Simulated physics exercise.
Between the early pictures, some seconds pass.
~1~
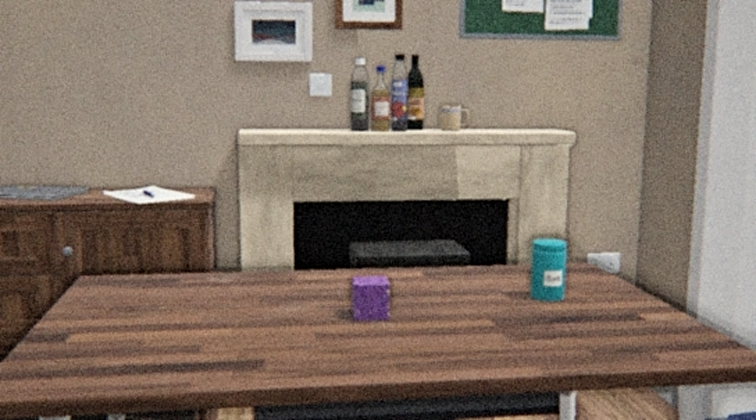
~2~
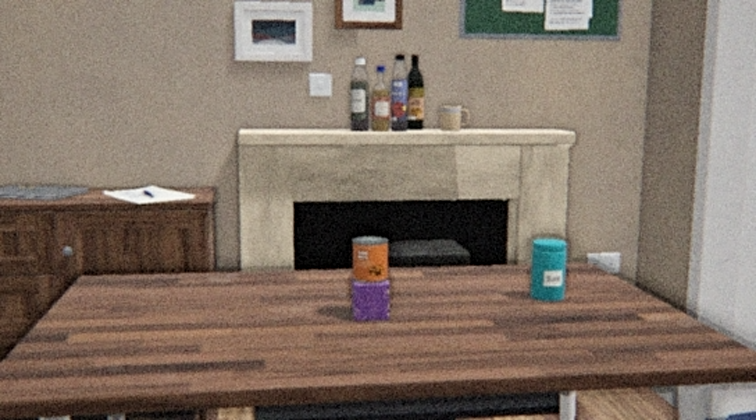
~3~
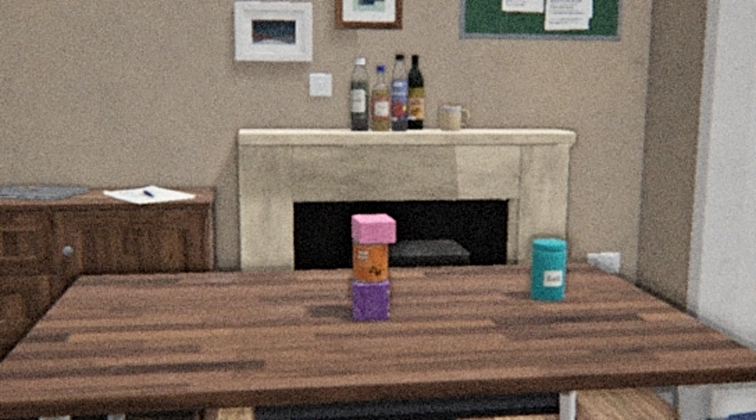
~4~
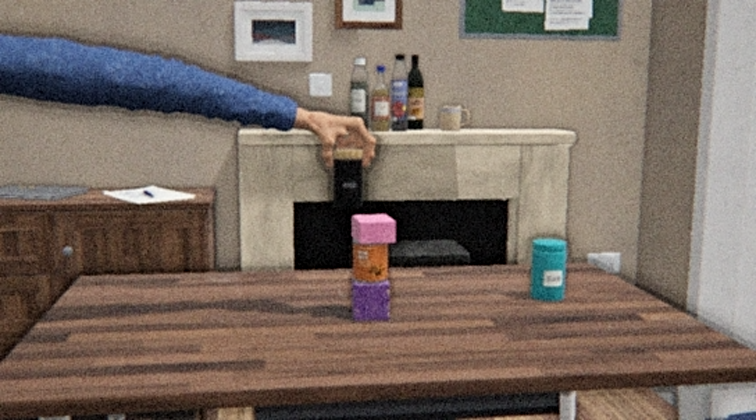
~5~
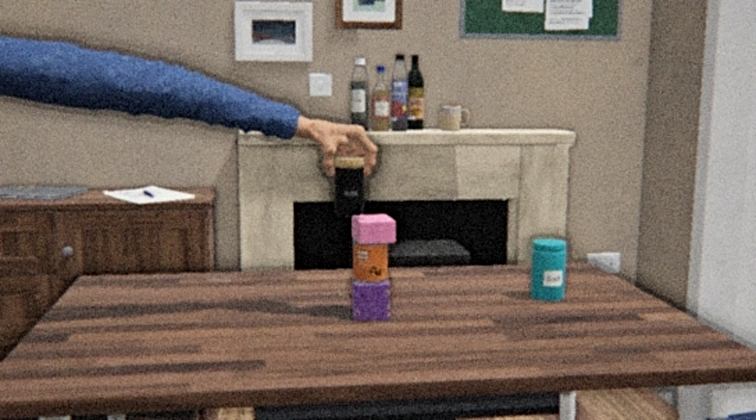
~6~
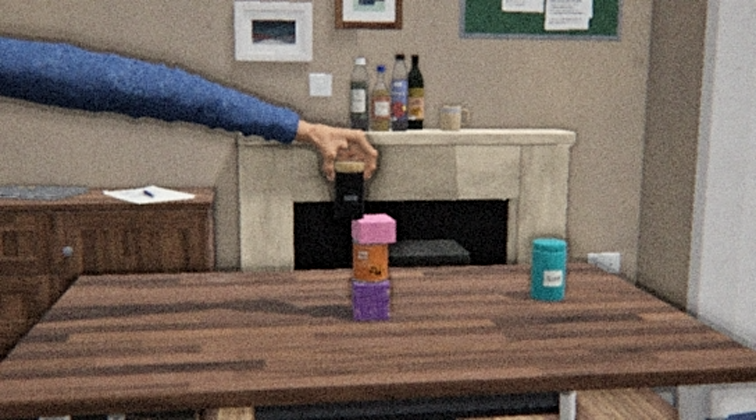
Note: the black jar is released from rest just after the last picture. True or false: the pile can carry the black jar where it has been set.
False.
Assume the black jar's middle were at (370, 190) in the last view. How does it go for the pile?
The pile then stays upright.
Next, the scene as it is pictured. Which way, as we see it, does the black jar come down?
Toward the left-hand side.
Then, 0.40 s past the last view, black jar now fallen.
Then, 0.50 s past the last view, things are still on the move.
Finally, fallen, black jar; the other 4 still in place. Final places as the last picture's camera would see them, black jar near (312, 303). The pile comes apart.
